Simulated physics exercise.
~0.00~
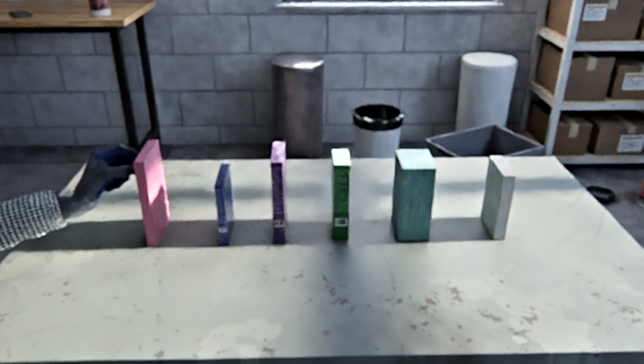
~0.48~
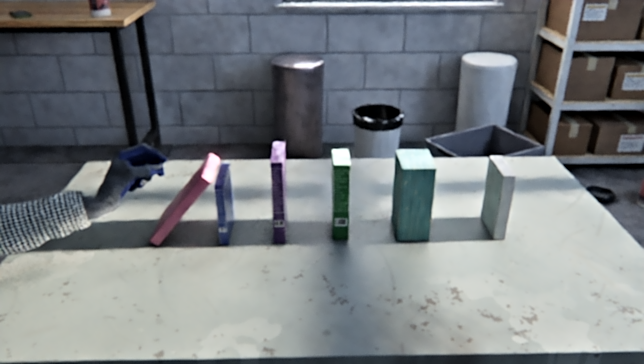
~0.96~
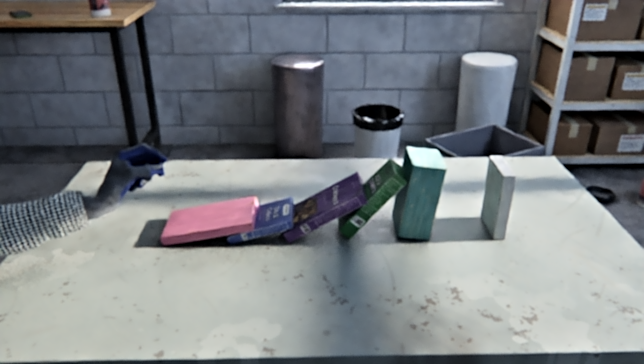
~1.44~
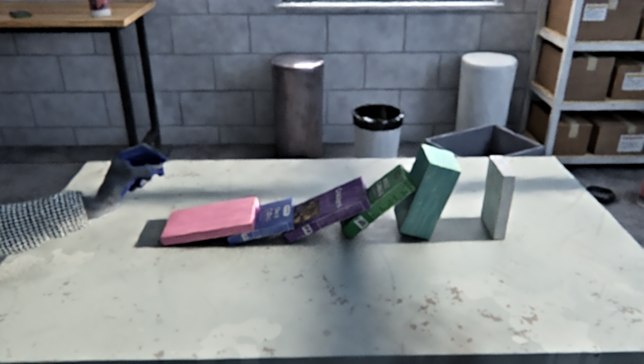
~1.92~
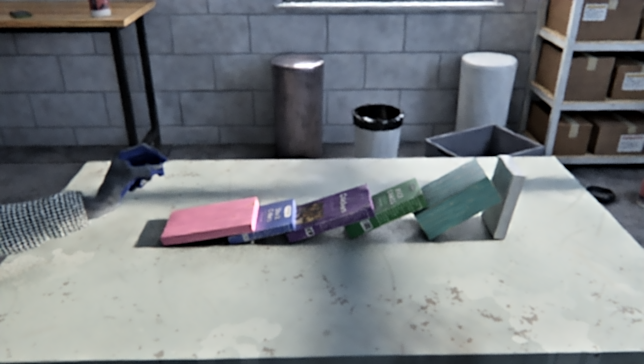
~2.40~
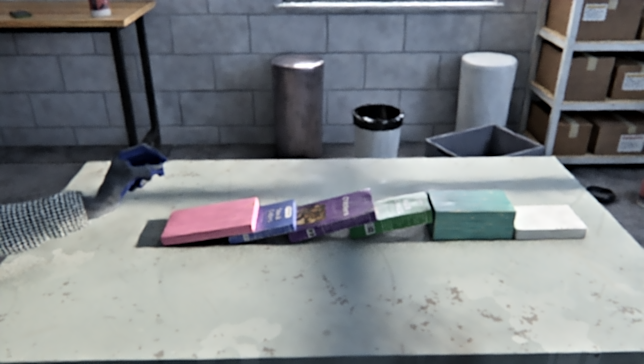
The clip shows six upright blocks and packets in a row on a table as a gloved hand at the left tips the pink block rightward. It topples the blue, purple, green, turquoise and white pieces in turn, leaving all six fallen in an overlapping line.
